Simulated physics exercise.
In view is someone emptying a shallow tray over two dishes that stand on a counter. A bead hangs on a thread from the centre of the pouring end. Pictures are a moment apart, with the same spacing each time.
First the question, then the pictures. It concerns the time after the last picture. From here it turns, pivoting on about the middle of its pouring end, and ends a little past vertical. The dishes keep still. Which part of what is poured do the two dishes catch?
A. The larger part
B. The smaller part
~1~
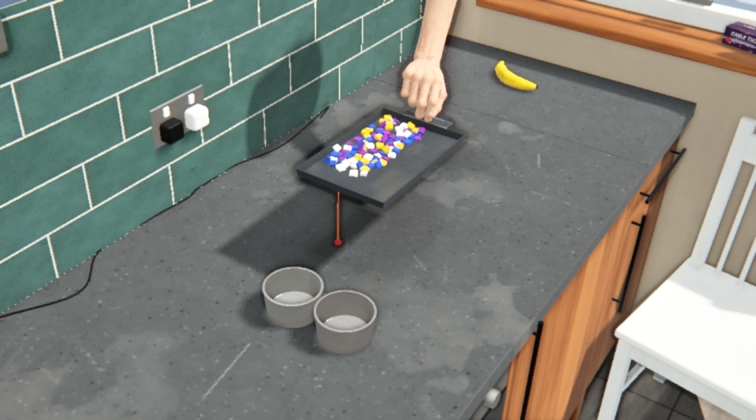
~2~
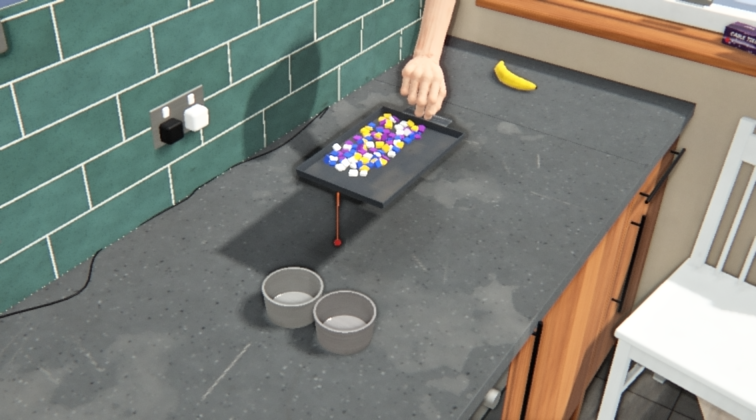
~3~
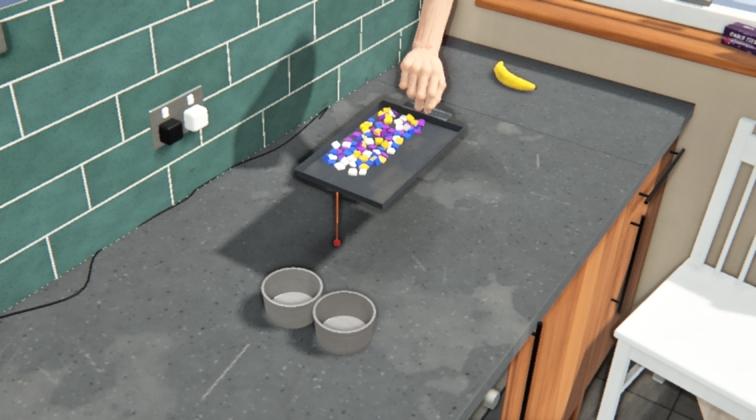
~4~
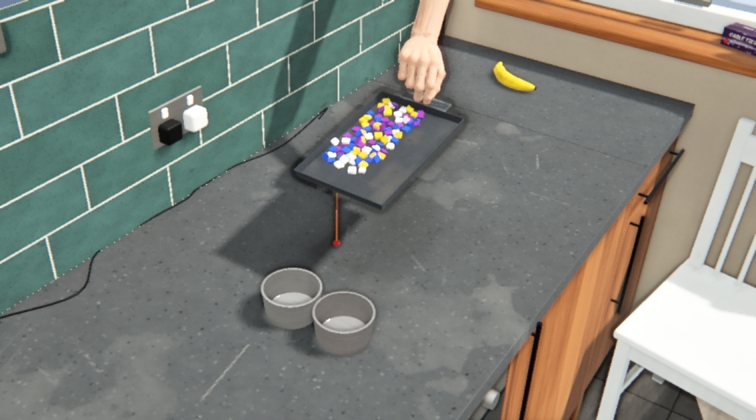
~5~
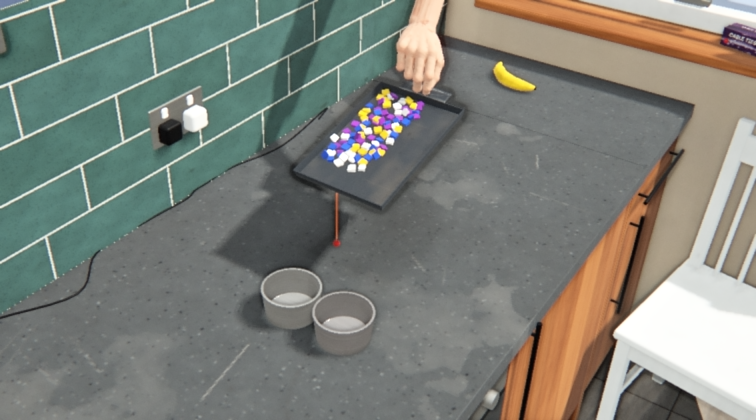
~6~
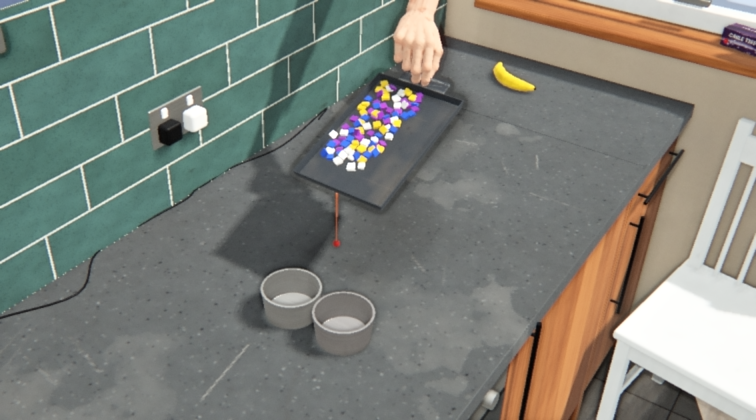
Option B: The smaller part.
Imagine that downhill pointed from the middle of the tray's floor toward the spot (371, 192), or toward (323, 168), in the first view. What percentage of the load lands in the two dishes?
Shares: About 0 in a hundred, then about 0 in a hundred.
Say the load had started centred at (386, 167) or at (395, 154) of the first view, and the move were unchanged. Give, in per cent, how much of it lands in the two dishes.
Roughly 0 and 0 percent, in that order.
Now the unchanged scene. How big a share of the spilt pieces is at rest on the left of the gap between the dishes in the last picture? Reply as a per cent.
Some 40 per cent.
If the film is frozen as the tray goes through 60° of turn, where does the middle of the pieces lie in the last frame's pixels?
Mark it at roughly (335, 177) in the final frame.
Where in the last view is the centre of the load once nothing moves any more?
Once nothing moves, the middle sits near (324, 294).
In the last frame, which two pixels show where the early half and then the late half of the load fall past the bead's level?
Earlier portion about (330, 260); later portion about (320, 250).
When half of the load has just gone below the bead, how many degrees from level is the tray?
A tilt of roughly 105°.
Soon, tray tipped steeply; nearly all on the tray; a small part in the air.
A while on, tray tipped right over; about two thirds on the tray; a stray few in the right dish; a small part in the left dish; about a quarter outside both.
Towards the end, tray tipped past a quarter turn; a stray few in the right dish; a small part in the left dish; nearly all outside both.
Finally, tray tipped past a quarter turn; a stray few in the right dish; a small part in the left dish; nearly all outside both.
